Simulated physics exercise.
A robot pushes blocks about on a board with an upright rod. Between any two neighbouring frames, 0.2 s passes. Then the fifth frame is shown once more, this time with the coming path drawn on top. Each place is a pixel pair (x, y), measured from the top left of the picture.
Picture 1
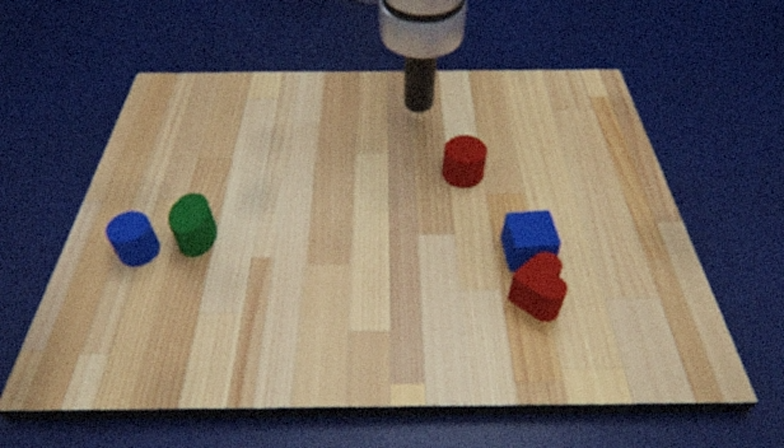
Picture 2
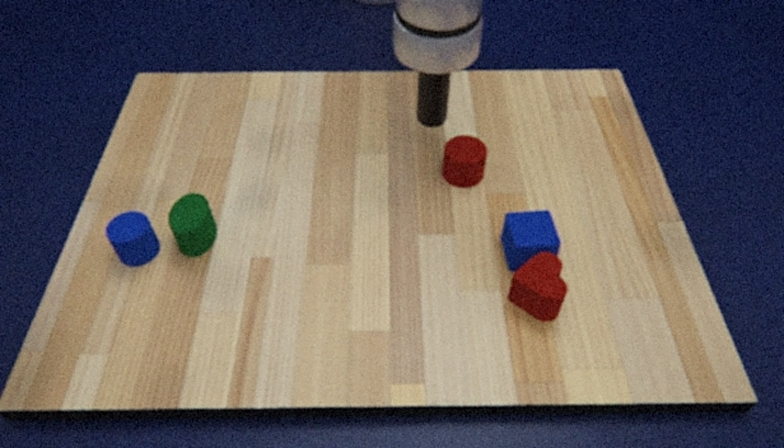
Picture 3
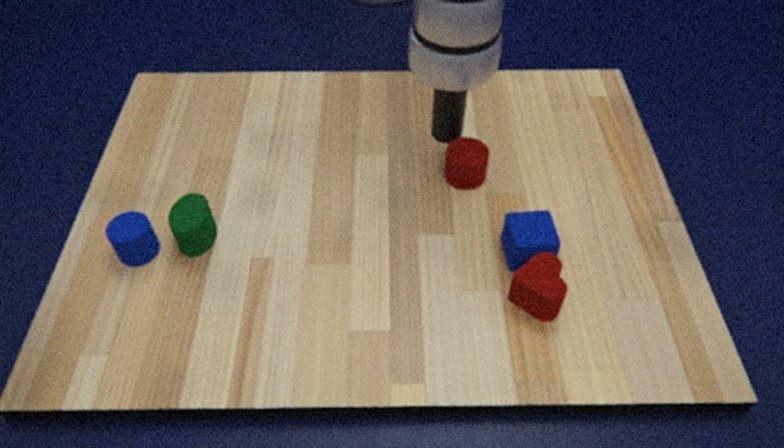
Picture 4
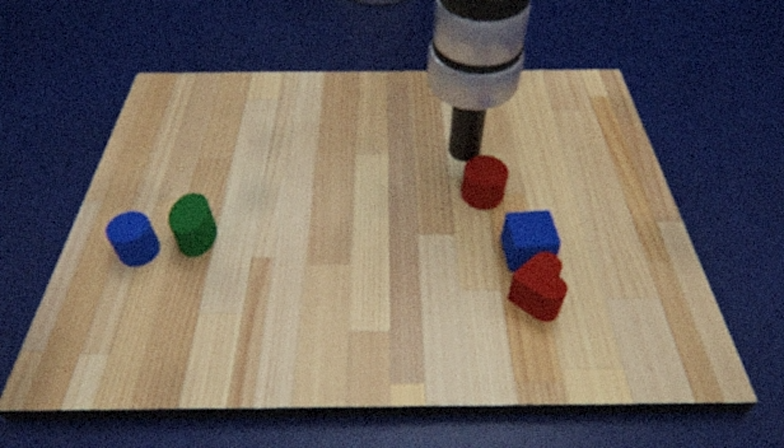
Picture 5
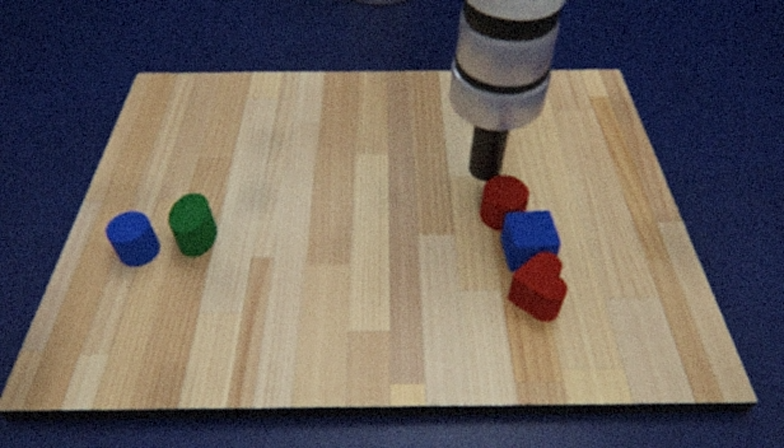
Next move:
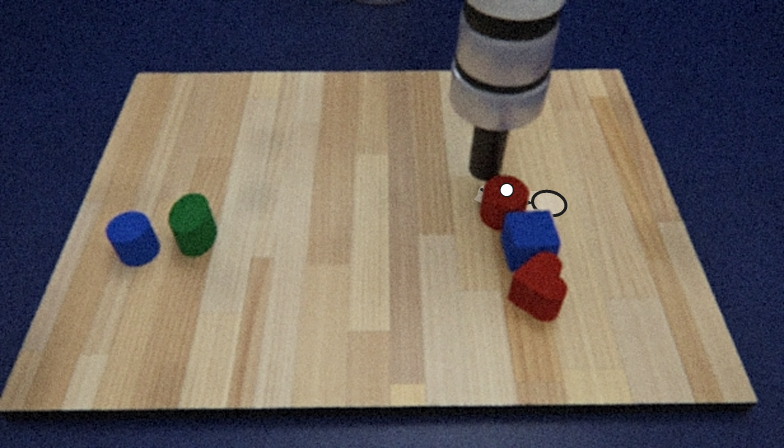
A dark rod moves down and right, pushing the red cylinder toward the blue cube.
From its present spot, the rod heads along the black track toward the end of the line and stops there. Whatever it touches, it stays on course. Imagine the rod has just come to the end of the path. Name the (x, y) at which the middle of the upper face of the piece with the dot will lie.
Located at (539, 206).
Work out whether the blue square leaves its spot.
That block is shifted.
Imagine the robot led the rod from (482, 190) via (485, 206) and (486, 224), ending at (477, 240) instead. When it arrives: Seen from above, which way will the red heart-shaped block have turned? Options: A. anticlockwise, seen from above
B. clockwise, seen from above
B (clockwise, seen from above)
The drawn path runs from (482, 190) over (503, 198) and (526, 203) to (549, 203); the dot is on the red circular block.
What follows on the original path. Halfway along, rod at (518, 182); red circular block at (524, 205); blue square at (538, 243), turned 20° anticlockwise; red heart-shaped block at (549, 283).
At the end, rod at (555, 185); red circular block at (539, 206); blue square at (542, 245); red heart-shaped block at (552, 285), turned 15° clockwise.
